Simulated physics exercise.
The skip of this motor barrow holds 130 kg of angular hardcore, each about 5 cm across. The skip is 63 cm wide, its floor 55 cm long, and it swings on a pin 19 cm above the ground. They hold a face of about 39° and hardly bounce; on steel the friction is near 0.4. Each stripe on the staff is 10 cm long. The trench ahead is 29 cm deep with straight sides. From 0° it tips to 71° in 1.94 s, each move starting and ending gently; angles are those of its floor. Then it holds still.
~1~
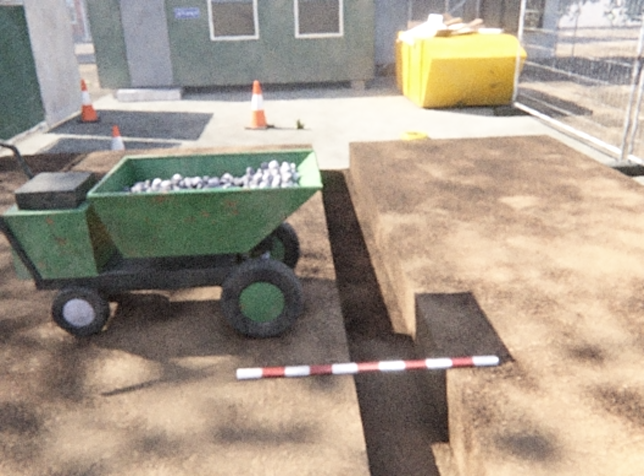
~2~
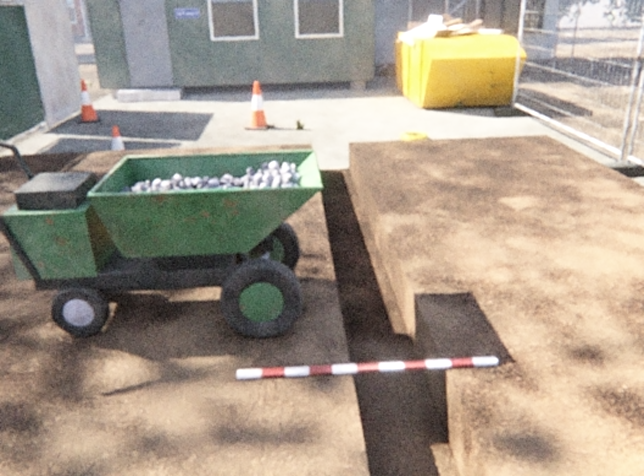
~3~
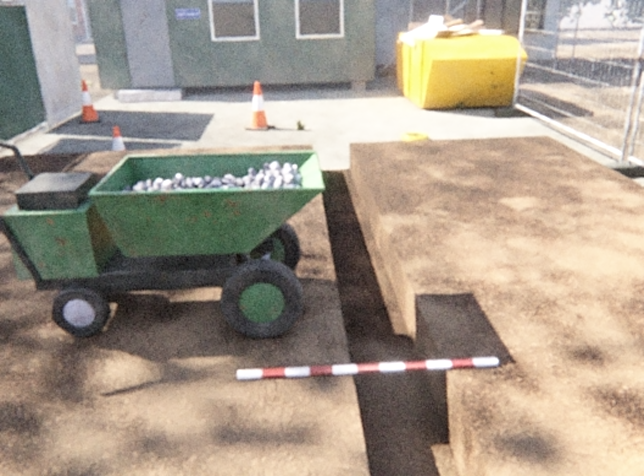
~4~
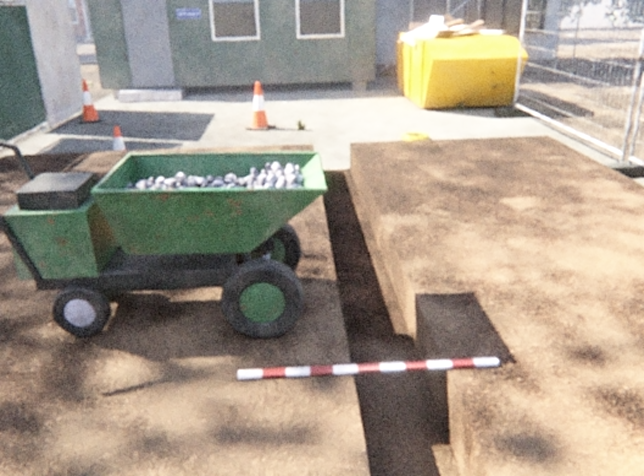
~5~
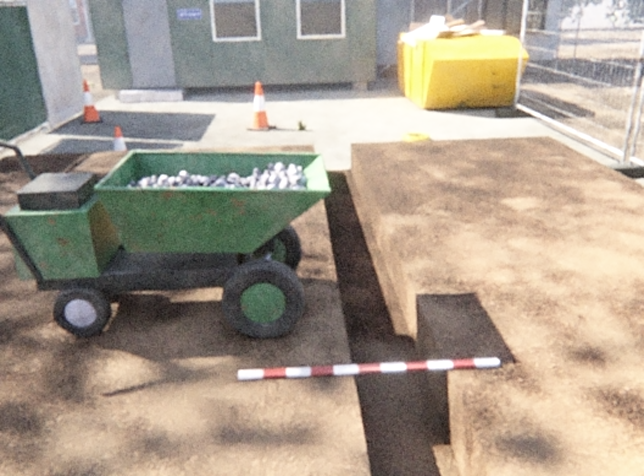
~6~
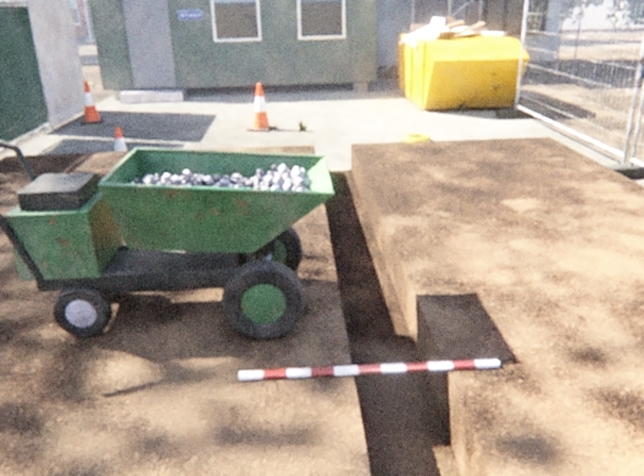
A green motor barrow stands on brown earth in a sunlit, fenced yard, seen from its side and slightly above. Its skip holds pale grey stones, with a narrow trench and a red-and-white staff to the right, and orange cones, a green cabin and a yellow bin behind. The skip tilts slightly, its right lip edging outward, while the wheels and the view stay practically still.
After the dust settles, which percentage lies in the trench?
Close to 77 in a hundred.
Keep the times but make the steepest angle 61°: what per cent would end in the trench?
It would be near 70 per cent.
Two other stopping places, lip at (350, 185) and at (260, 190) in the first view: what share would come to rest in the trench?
About 10 and 100 per cent.
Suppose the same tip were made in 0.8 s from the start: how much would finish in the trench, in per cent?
It would be near 65 per cent.
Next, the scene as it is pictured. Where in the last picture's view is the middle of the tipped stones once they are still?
Their middle is at about (399, 331).
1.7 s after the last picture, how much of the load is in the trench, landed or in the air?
About 35 per cent by then.
Then, 1.2 s after the last picture the floor is at 60°, 100 % in the skip; the foremost stones are at (390, 266).
Then, 1.7 s after the last picture the floor is at 71°, 50 % in the skip, 37 % in the trench, 13 % past the trench; the foremost stones are at (468, 294).
Then, 2.1 s after the last picture the floor is at 71°, 15 % in the skip, 61 % in the trench, 24 % past the trench; the foremost stones are at (516, 295).
Then, 4.0 s after the last picture the floor is at 71°, 0 % in the skip, 77 % in the trench, 23 % past the trench; the foremost stones are at (521, 293).
